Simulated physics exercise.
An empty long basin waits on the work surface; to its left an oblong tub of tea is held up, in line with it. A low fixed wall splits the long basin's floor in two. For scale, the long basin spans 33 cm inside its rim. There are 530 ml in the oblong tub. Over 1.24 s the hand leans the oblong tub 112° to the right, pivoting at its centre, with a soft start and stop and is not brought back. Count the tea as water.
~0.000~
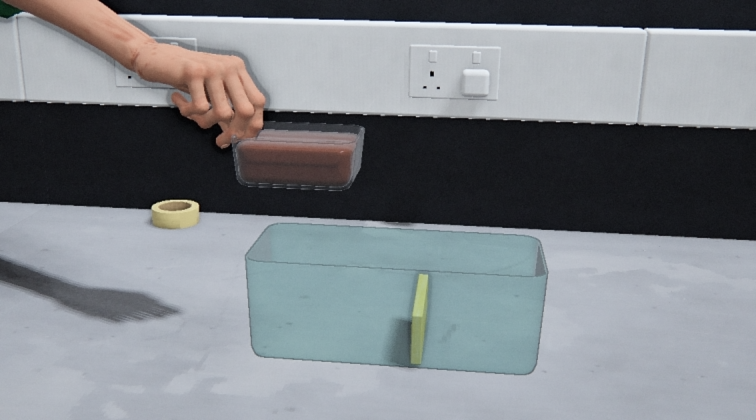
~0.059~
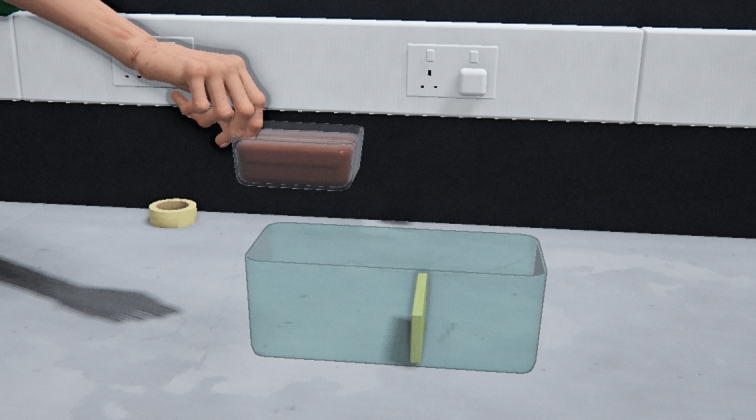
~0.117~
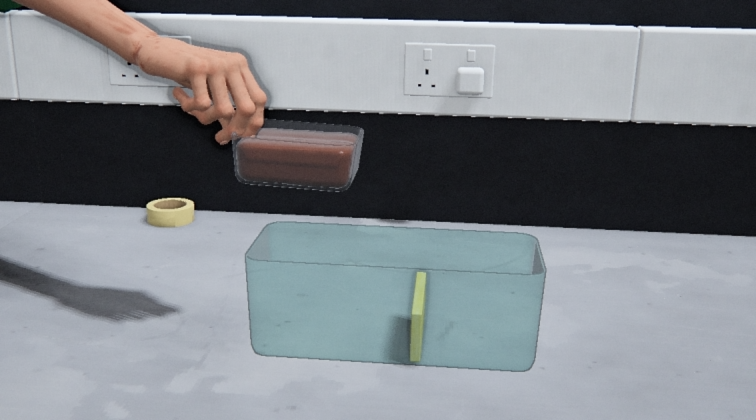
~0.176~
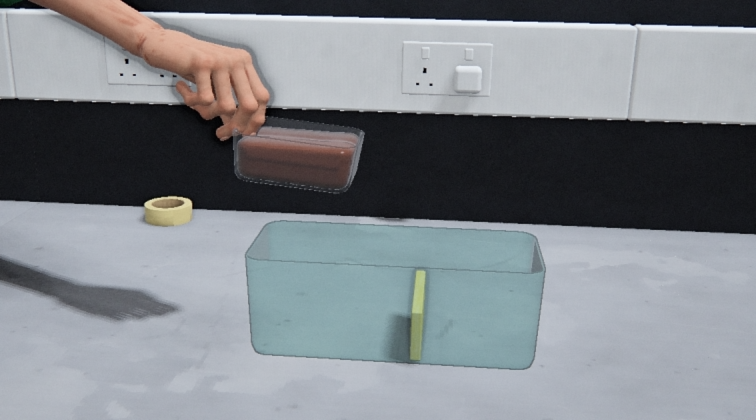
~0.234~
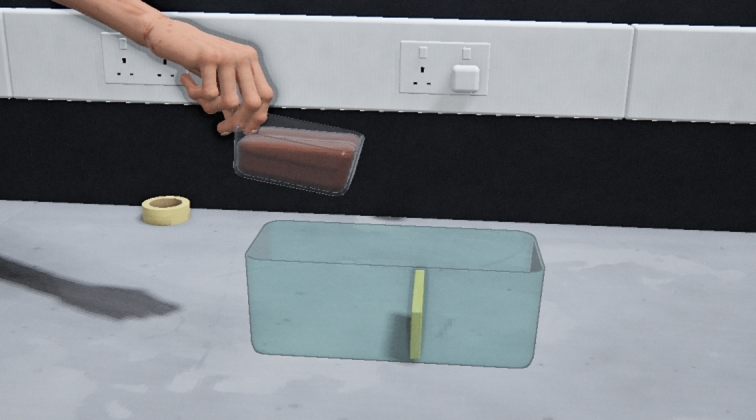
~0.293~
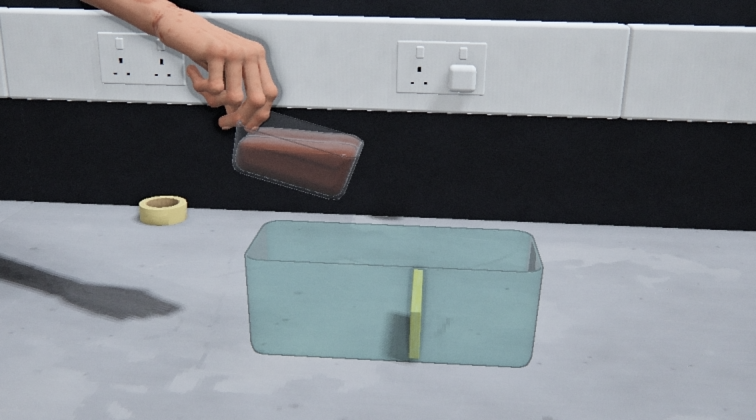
A hand holding a clear tub of reddish-brown liquid above an empty long basin, slowly tilting it a little to the right.
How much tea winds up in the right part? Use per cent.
The far part has some 21 per cent.
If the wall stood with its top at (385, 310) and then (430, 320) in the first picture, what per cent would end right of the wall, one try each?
First 75, then 20 per cent.
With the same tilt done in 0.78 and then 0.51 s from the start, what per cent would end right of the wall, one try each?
In turn about 10 and 5 per cent.
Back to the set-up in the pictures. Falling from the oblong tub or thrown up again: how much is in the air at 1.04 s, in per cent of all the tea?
Near 3 in a hundred.
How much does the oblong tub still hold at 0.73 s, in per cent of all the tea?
Some 22 per cent.
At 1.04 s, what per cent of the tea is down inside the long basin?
About 94 per cent.
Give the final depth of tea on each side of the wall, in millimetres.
Left about 16 mm, right about 6 mm.
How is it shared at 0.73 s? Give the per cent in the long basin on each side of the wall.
Left about 34, right about 14.
Then, 0.73 s in, the tilt is 71° and 21 per cent is still to pour, 34 is left of the wall and 15 right of it.
Then, 1.04 s in, the tilt is 105° and 2 per cent is still to pour, 73 is left of the wall and 21 right of it.
Then, 1.38 s in, the tilt is 112° and 0 per cent is still to pour, 77 is left of the wall and 21 right of it.
Then, 1.74 s in, the tilt is 112° and 0 per cent is still to pour, 77 is left of the wall and 21 right of it.
Finally, 77 per cent lies left of the wall, 21 right of it and 2 outside.
